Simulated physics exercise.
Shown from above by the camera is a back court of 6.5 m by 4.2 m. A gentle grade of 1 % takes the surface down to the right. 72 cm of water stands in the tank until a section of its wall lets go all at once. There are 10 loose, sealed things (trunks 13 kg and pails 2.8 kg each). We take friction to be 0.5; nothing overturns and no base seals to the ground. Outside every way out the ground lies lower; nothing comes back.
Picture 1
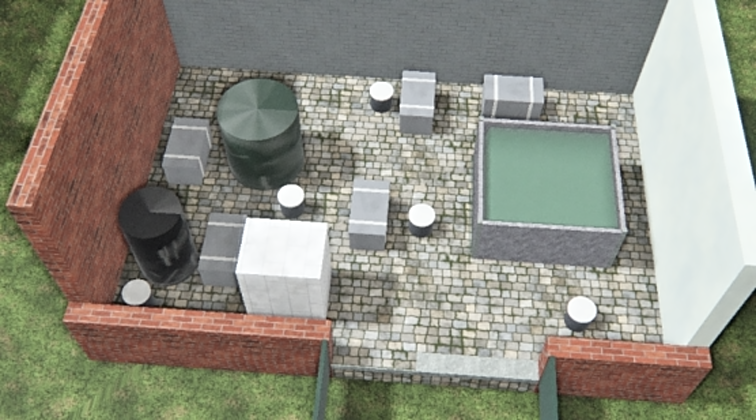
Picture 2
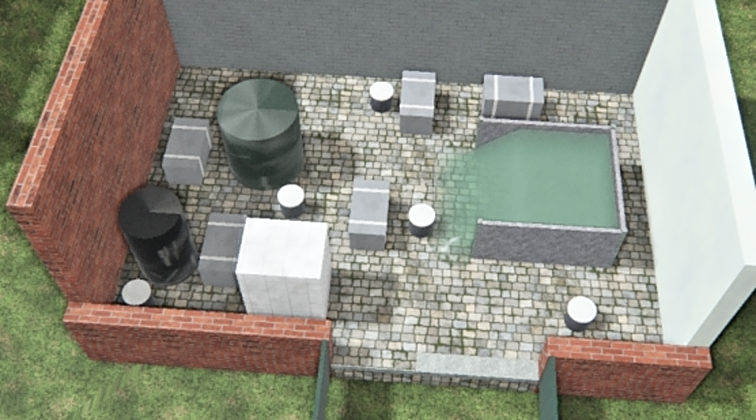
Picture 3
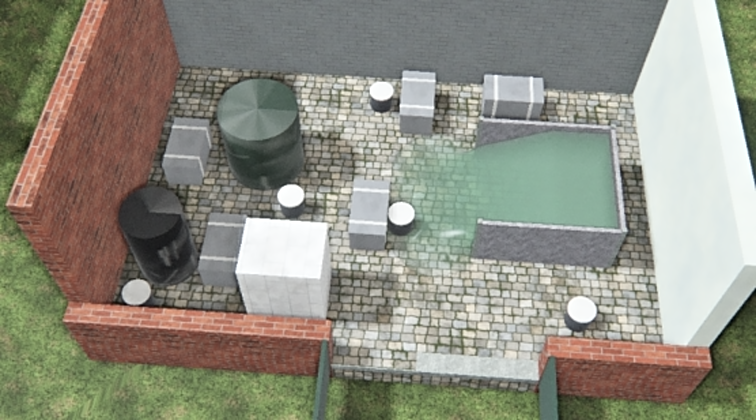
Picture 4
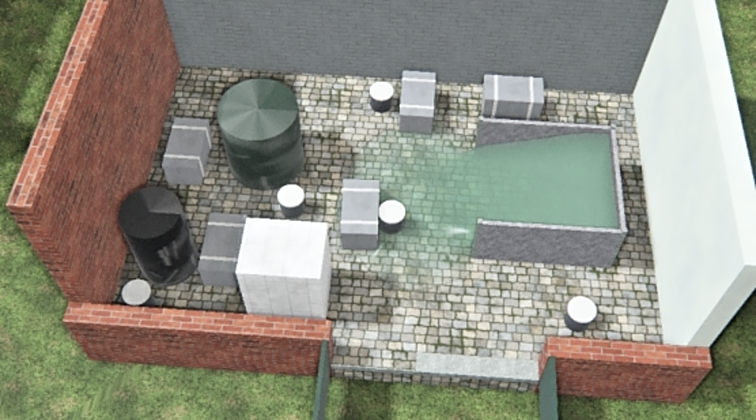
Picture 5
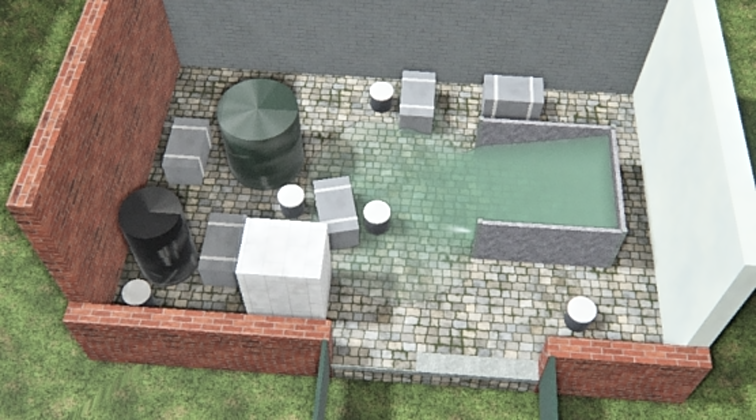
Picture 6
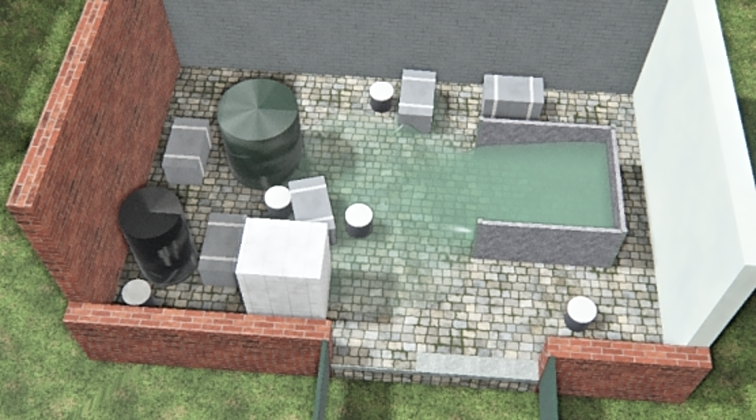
Green water spreads left from an opened stone tank, pushing a pail and a trunk left.
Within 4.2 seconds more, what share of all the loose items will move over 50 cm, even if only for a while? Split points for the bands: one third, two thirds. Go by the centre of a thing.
I'd guess the moved share is at minimum two thirds.
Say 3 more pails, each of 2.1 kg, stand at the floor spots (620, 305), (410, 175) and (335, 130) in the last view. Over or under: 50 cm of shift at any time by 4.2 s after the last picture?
Reading them off in order: Not beyond, clears the mark, clears the mark.
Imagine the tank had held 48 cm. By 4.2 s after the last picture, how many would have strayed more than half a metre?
The count would be 5.
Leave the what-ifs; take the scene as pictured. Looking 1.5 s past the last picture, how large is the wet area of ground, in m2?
Some 18 m2 of it.
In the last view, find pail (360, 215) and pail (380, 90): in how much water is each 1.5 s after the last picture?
Roughly 18 and 12 cm.
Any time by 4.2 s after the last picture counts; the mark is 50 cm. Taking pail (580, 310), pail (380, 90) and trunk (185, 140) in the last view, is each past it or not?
Taking them in turn, the answers are smaller, greater and greater.
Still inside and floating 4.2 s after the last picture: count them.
I get 8.
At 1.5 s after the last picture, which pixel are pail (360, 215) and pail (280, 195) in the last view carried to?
They end up about (243, 243) and (138, 218) in the last view.
Then, 0.4 s after the last picture 3 of 10 are over 50 cm from their spots; 1 afloat.
Then, 1.5 s after the last picture 4 of 10 are over 50 cm from their spots; 6 afloat.
Then, 2.8 s after the last picture 6 of 10 are over 50 cm from their spots; 8 afloat.
Then, 4.2 s after the last picture 7 of 10 are over 50 cm from their spots, and 7 have been at some point; 8 afloat.
